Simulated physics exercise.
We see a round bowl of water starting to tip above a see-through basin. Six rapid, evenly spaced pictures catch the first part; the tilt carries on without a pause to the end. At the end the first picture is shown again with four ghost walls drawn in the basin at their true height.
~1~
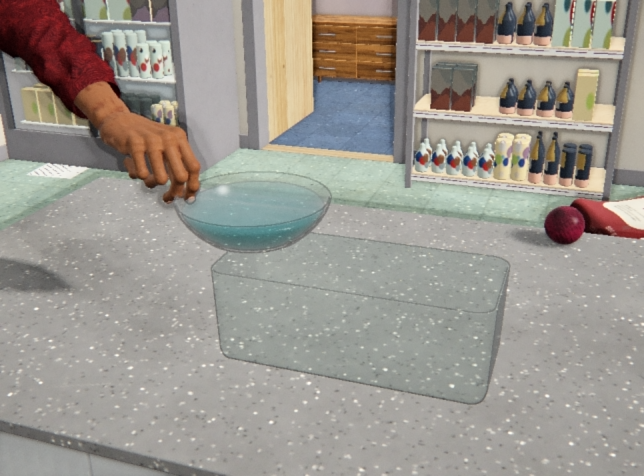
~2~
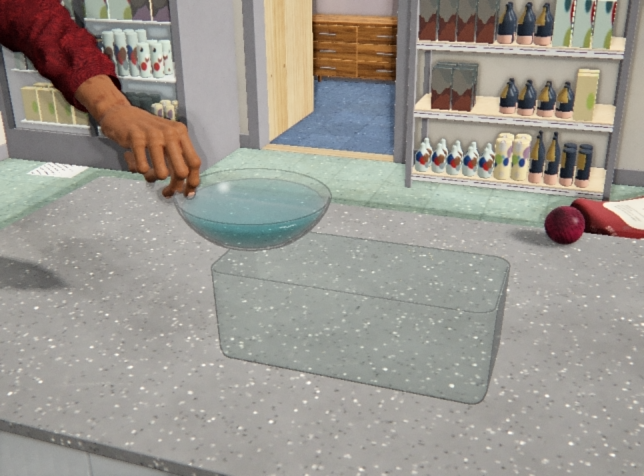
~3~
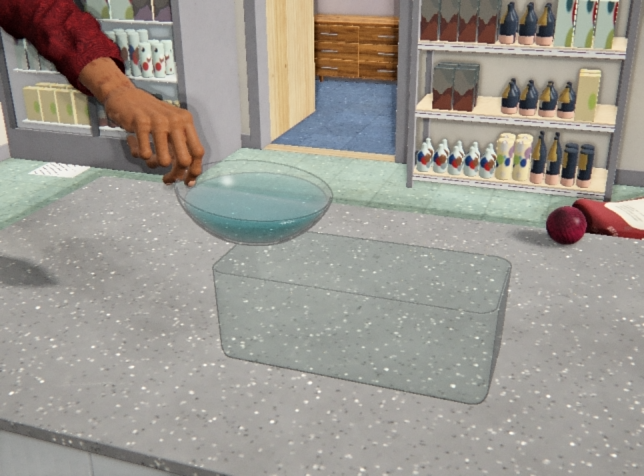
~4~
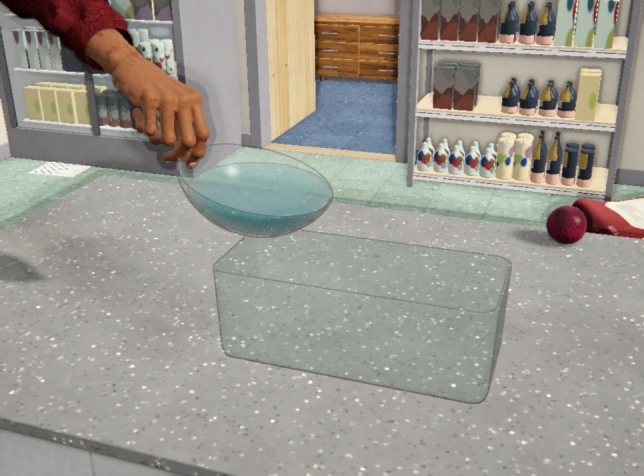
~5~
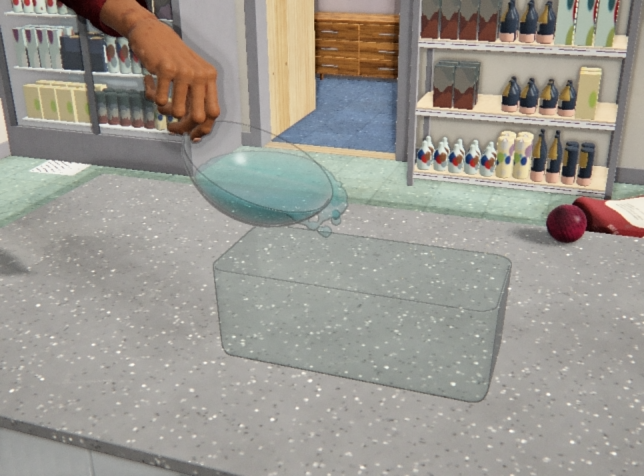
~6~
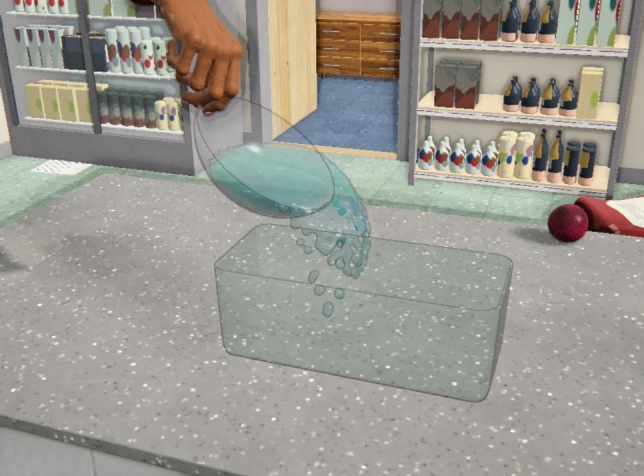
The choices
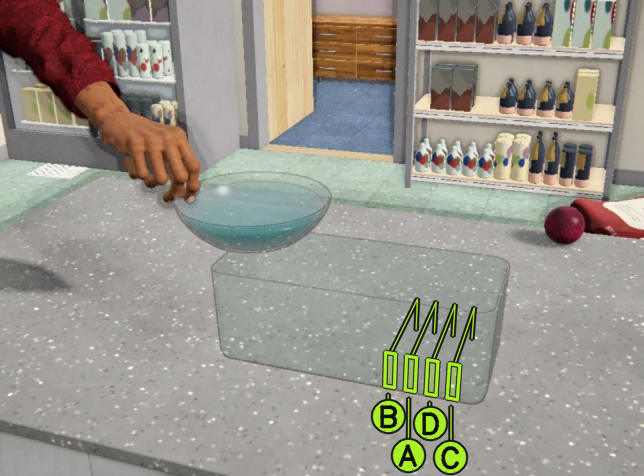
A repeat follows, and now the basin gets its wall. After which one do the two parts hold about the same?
The answer is position B.
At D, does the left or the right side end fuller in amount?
The left one.
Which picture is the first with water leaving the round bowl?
Picture 4.
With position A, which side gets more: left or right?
More ends on the left.
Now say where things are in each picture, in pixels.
The first frame shows upright, lip at (325, 205); basin from (222, 352) to (486, 402); nothing has left yet.
The second frame shows upright, lip at (325, 204); nothing has left yet.
The third frame shows tipped about 7°, lip at (326, 204); nothing has left yet.
The fourth frame shows tipped about 15°, lip at (327, 204); water is over the lip, down to (327, 204).
The fifth frame shows tipped about 25°, lip at (327, 202); water is over the lip, down to (331, 228).
The sixth frame shows tipped about 37°, lip at (328, 202); water is over the lip, down to (358, 261).
In lime, A at (408, 398); B at (388, 394); C at (450, 406); D at (429, 402).
With A, about 75 % ends left of the wall and 17 % right of it; 8 % is lost outside.
With B, about 47 % ends left of the wall and 49 % right of it; 4 % is lost outside.
With C, about 86 % ends left of the wall and 10 % right of it; 4 % is lost outside.
With D, about 88 % ends left of the wall and 7 % right of it; 5 % is lost outside.
